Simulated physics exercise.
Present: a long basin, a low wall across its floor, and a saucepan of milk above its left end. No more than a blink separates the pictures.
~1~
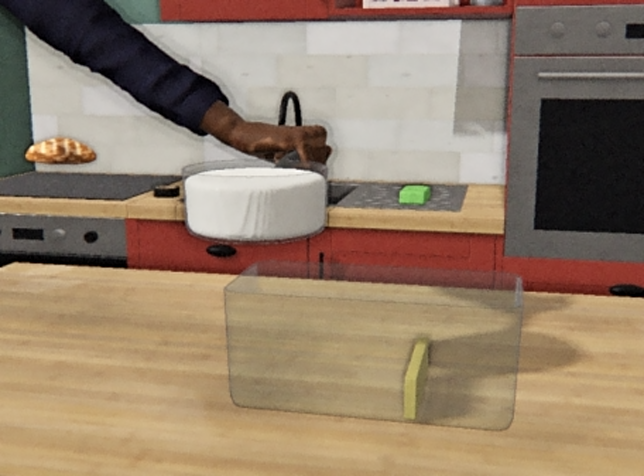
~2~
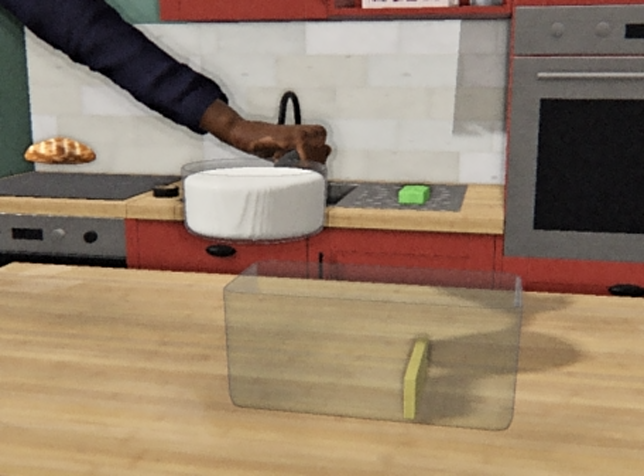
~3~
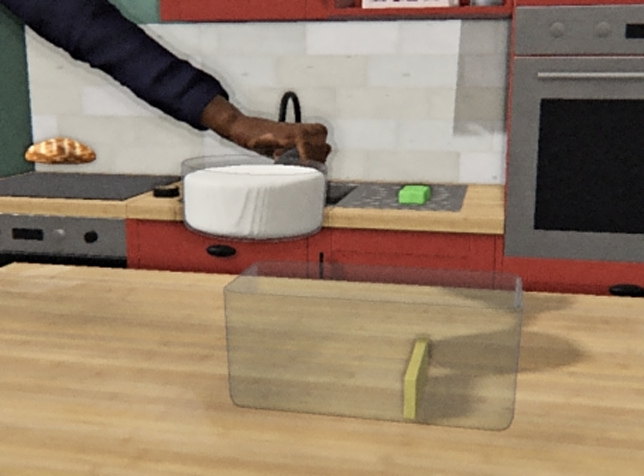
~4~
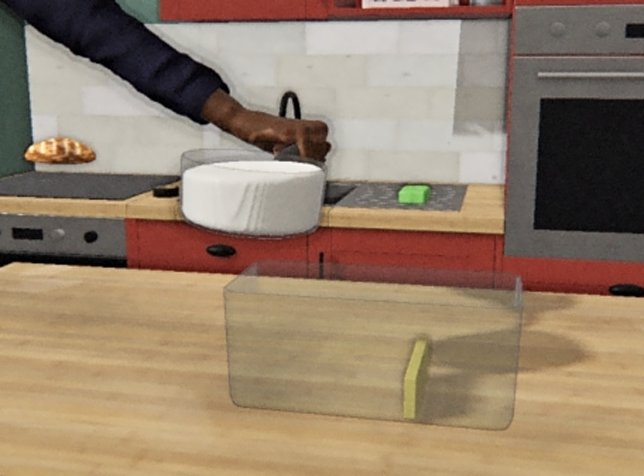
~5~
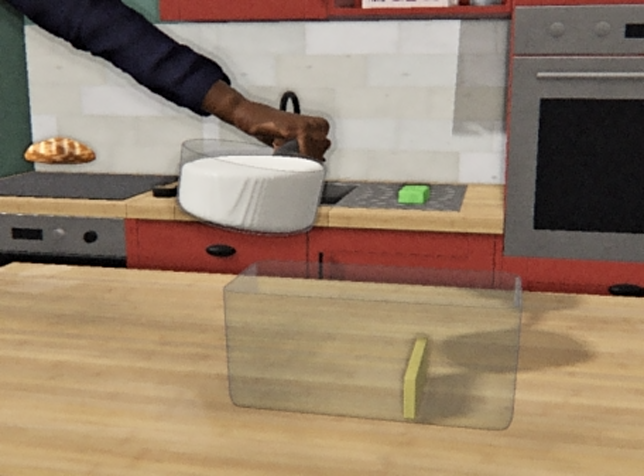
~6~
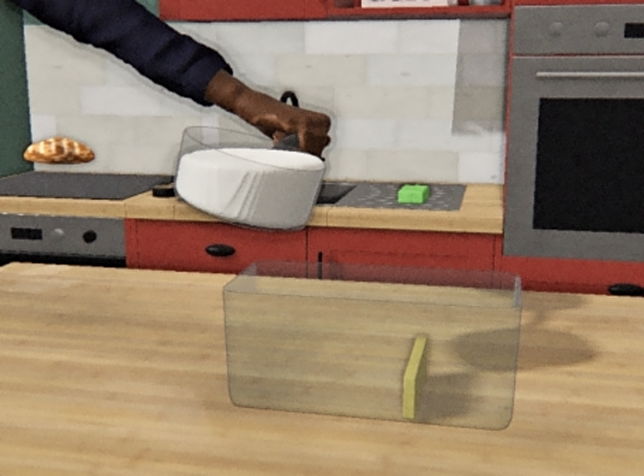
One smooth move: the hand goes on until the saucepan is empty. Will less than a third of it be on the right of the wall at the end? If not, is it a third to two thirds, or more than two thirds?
No, a third to two thirds.
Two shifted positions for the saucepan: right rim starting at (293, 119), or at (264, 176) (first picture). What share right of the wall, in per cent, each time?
It comes to 40 % the first time and 10 % the second.
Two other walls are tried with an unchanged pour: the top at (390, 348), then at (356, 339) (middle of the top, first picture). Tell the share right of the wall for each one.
Roughly 75 % and then 95 %.
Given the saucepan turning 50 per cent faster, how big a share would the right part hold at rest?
About 50 per cent.
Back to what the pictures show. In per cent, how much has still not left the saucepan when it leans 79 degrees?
Roughly 40 percent remains at that point.
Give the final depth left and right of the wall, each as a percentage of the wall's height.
Once still, it is 40 % on the left and 90 % on the right.
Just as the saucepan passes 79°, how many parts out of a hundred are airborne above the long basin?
45 %.
A moment on, the tilt is 79° and 40 per cent is still to pour, 10 is left of the wall and 4 right of it.
Next, the tilt is 113° and 3 per cent is still to pour, 19 is left of the wall and 63 right of it.
Then the tilt is 116° and 0 per cent is still to pour, 37 is left of the wall and 61 right of it.
Later the tilt is 116° and 0 per cent is still to pour, 47 is left of the wall and 51 right of it.
Finally, 47 per cent lies left of the wall, 51 right of it and 2 outside.
